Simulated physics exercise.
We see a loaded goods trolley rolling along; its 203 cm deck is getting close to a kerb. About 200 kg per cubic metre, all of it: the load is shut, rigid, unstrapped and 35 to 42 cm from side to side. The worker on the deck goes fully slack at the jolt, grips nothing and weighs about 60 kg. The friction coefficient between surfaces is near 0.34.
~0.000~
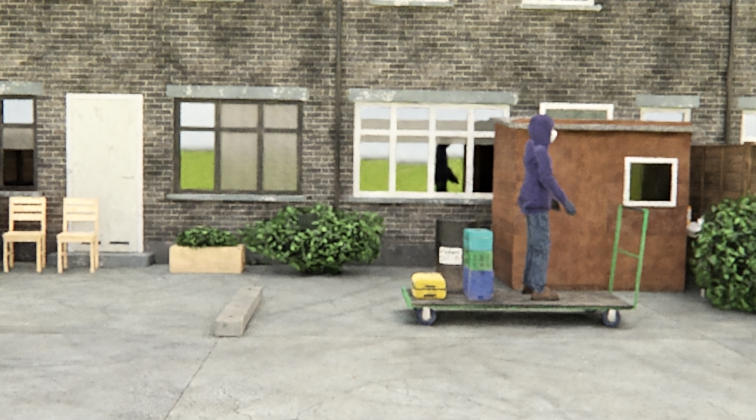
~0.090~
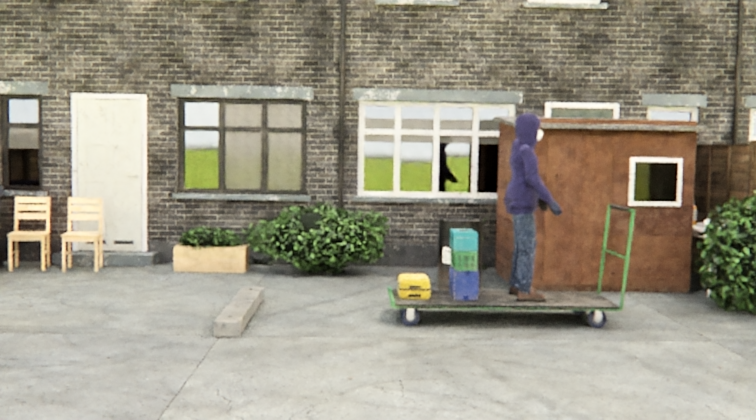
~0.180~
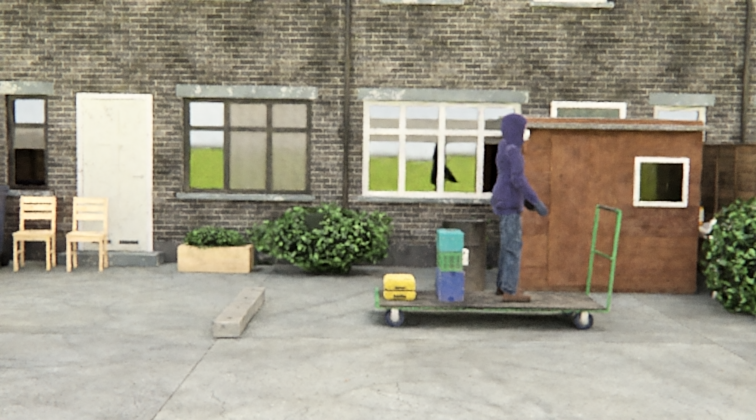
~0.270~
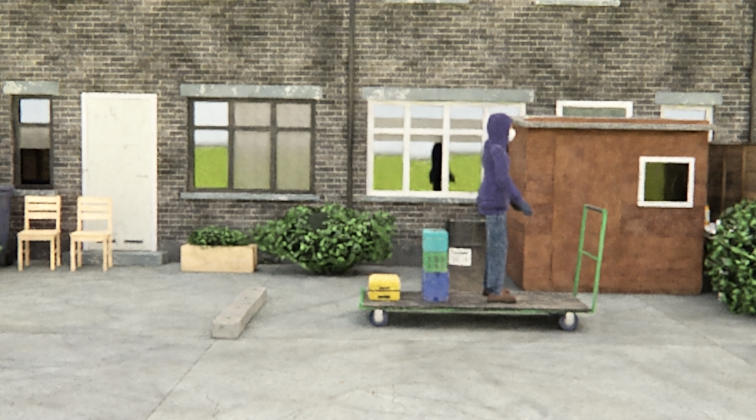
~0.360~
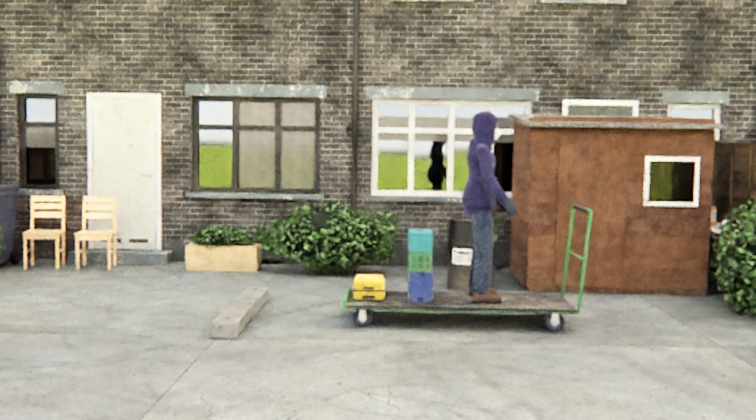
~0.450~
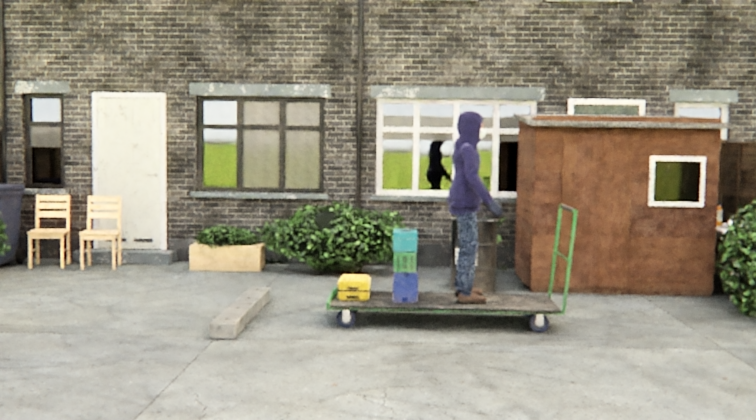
A flat trolley with a green frame rolls steadily left across a grey paved yard, seen side-on from across the paving, before a brick building. It carries a yellow box, stacked teal, green and blue crates, and a standing figure in purple hoodie and jeans, facing right; a brown shed stands behind, with chairs, shrubs and a low pale block to the left. The camera drifts slightly left.
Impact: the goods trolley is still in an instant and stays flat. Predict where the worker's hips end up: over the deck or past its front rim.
My bet is it does not get over the edge.
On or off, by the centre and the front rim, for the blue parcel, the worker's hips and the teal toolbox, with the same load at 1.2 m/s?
Then blue on, hips on, teal off.
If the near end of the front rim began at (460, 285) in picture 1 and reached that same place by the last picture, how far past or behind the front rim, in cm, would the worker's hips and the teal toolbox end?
Rest points: Hips at 40 cm past, teal at 330 cm past.
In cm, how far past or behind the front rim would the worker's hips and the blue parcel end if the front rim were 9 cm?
With that rim, the hips stay 50 cm behind and blue stays 40 cm behind.
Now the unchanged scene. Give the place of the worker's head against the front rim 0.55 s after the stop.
70 cm behind it.
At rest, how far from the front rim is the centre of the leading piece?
Its centre ends some 130 cm past the rim.
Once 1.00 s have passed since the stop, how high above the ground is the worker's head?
At that moment it's around 70 cm off the ground.
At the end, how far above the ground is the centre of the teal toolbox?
Near 10 cm above the ground.
Impact comes at 0.94 s.
After 1.49 s the worker's hips are 36 cm behind the rim, near (284, 253) in the last picture's view.
After 1.94 s the worker's hips are 39 cm behind the rim, near (288, 254) in the last picture's view.
At rest, 4.9 s, past the rim, green crate and teal toolbox; behind it, blue parcel, yellow suitcase and the worker's hips.
